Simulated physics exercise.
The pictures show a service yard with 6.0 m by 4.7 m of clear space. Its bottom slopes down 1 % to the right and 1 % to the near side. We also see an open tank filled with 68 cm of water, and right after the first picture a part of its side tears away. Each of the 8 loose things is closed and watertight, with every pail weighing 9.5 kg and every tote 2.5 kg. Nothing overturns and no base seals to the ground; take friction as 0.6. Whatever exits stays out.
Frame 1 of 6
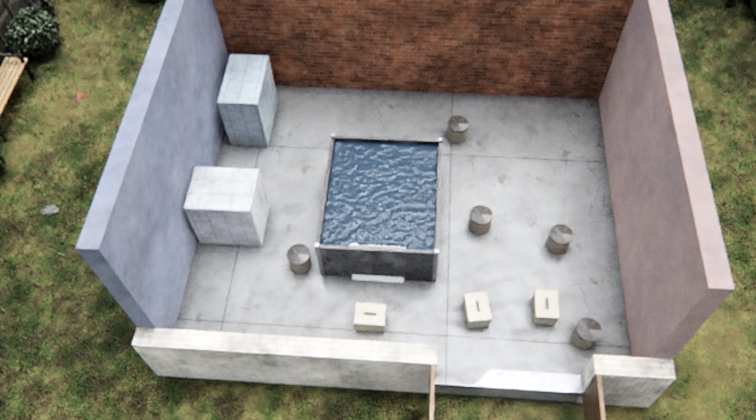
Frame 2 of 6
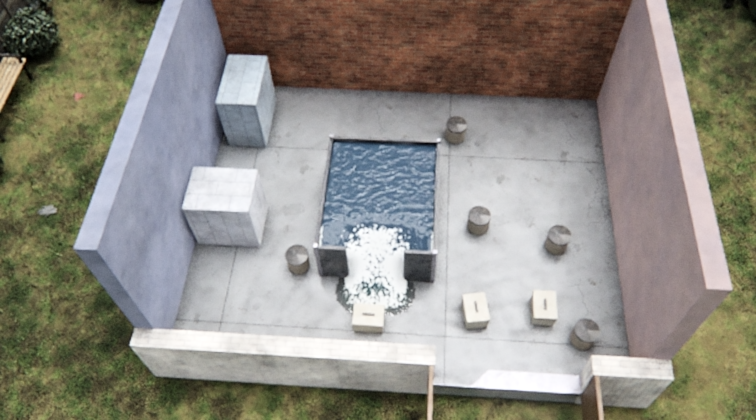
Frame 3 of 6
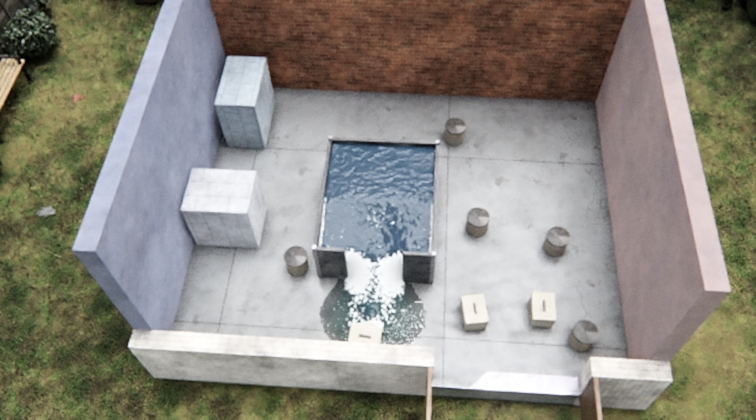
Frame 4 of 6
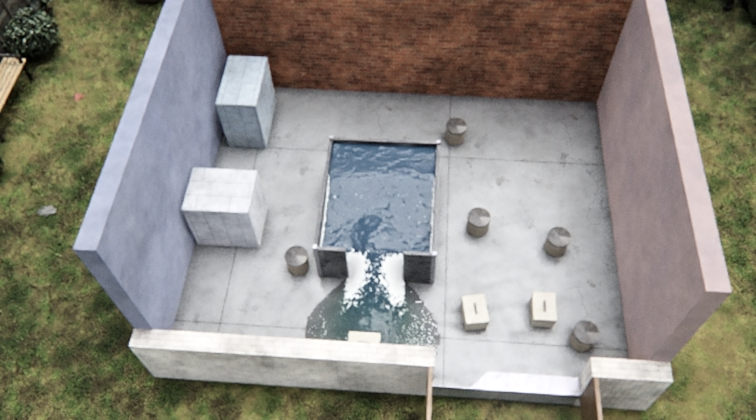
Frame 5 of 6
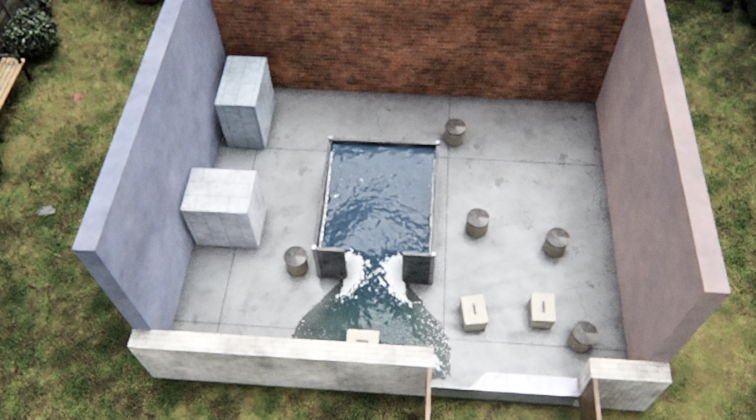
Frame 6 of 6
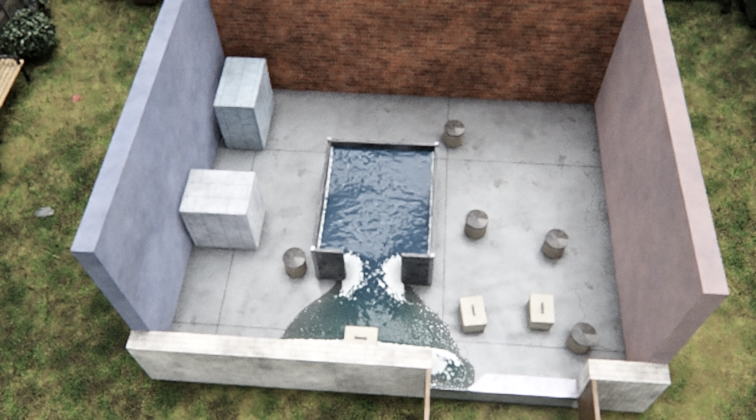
Water bursts through the near side of a raised square tank in a walled yard and splashes onto the concrete. It pushes the small pale box in front to the near wall, then spreads sideways along that wall, mostly rightward to the opening, while the other boxes and round containers stay put.
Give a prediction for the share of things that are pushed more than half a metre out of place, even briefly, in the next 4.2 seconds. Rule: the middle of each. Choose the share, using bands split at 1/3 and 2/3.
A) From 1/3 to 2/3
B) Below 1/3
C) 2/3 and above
From 1/3 to 2/3.
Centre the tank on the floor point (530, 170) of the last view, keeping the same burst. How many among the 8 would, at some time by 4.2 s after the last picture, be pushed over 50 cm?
That gives 5 of them.
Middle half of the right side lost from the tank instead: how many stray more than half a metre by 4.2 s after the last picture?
That gives 5 of them.
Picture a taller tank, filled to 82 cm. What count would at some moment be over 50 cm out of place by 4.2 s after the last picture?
So the tally would be 5.
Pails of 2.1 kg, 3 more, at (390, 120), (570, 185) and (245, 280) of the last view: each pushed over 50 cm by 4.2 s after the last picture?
First stays inside, second goes beyond, third goes beyond.
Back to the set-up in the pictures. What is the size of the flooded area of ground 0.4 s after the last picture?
The covered patch comes to about 6.5 m2.
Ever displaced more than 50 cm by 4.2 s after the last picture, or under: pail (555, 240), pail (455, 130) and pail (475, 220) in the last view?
Taking them in turn, the answers are smaller, smaller and smaller.
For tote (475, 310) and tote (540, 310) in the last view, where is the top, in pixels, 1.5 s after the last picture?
Somewhere around (482, 272) and (581, 292).
Then, 0.4 s after the last picture 0 of 8 are over 50 cm from their spots; 1 afloat.
Then, 1.5 s after the last picture 2 of 8 are over 50 cm from their spots; 2 afloat.
Then, 2.8 s after the last picture 2 of 8 are over 50 cm from their spots; 2 afloat.
Then, 4.2 s after the last picture 4 of 8 are over 50 cm from their spots, and 4 have been at some point; 1 afloat.
